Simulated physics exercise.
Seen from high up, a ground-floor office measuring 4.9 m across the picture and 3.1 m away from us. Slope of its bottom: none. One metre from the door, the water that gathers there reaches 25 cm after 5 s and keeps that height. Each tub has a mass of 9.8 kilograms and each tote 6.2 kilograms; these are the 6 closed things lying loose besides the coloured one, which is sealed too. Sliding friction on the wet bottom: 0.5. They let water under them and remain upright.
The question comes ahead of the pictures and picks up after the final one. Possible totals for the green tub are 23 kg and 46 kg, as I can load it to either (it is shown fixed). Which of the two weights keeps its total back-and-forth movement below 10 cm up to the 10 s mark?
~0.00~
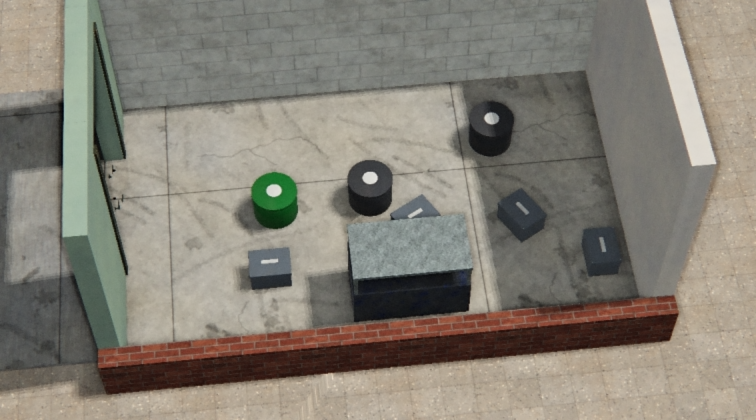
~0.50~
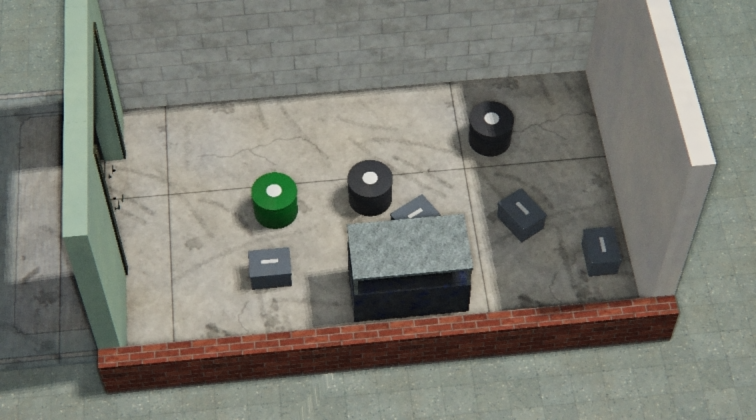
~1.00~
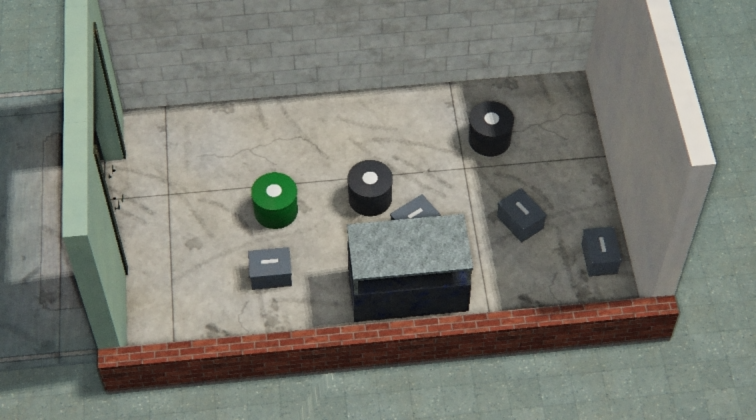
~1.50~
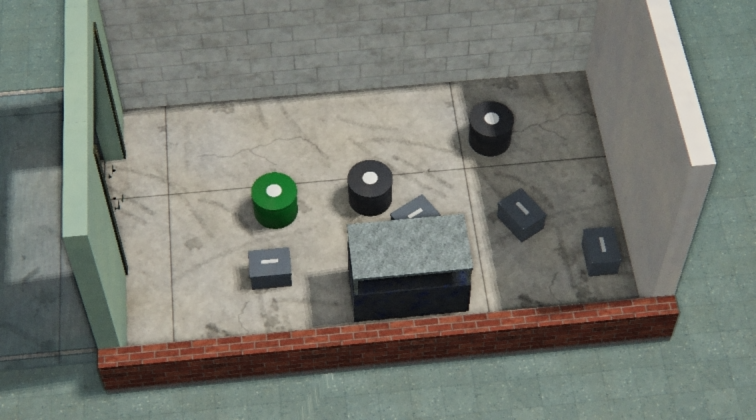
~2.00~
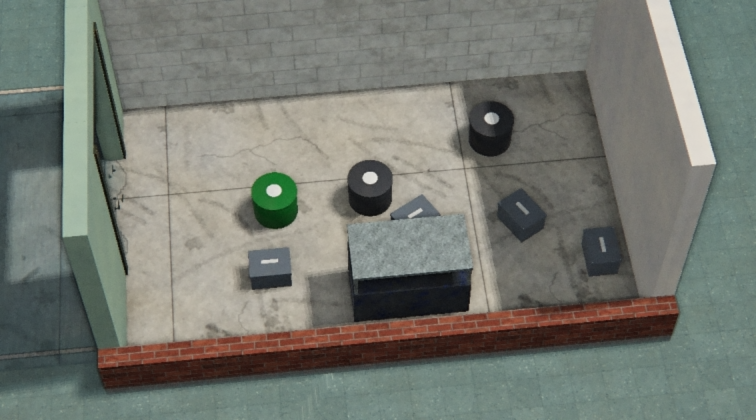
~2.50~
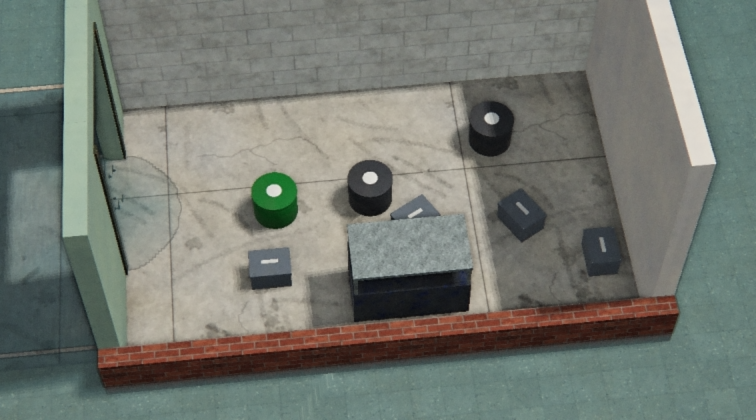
Only the heavier one.
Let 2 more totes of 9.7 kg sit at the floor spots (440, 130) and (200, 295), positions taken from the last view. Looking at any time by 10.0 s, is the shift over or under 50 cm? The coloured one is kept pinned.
Those two come out over the line and inside the line, in that order.
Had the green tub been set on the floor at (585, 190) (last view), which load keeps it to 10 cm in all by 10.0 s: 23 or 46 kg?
Outcome - success with heavier only.
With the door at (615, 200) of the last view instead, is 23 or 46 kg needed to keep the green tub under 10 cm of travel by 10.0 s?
Then the lighter mass suffices.
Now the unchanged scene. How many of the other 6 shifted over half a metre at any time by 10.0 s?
That comes to 4.
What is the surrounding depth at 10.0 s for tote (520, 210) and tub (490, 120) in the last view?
I'd estimate 13 cm for the first and 13 cm for the second.
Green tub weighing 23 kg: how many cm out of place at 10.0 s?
50 cm.
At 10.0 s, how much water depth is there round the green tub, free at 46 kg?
Something like 10 centimetres.
After 3.5 s the green tub would be 0 cm from its start with 23 kg and 0 cm from its start with 46 kg; 3 cm of water round it then.
After 4.5 s the green tub would be 0 cm from its start with 23 kg and 0 cm from its start with 46 kg; 5 cm of water round it then.
After 7.0 s the green tub would be 25 cm from its start with 23 kg and 0 cm from its start with 46 kg; 8 cm of water round it then.
After 10.0 s the green tub would be 49 cm from its start with 23 kg and 0 cm from its start with 46 kg; 10 cm of water round it then.
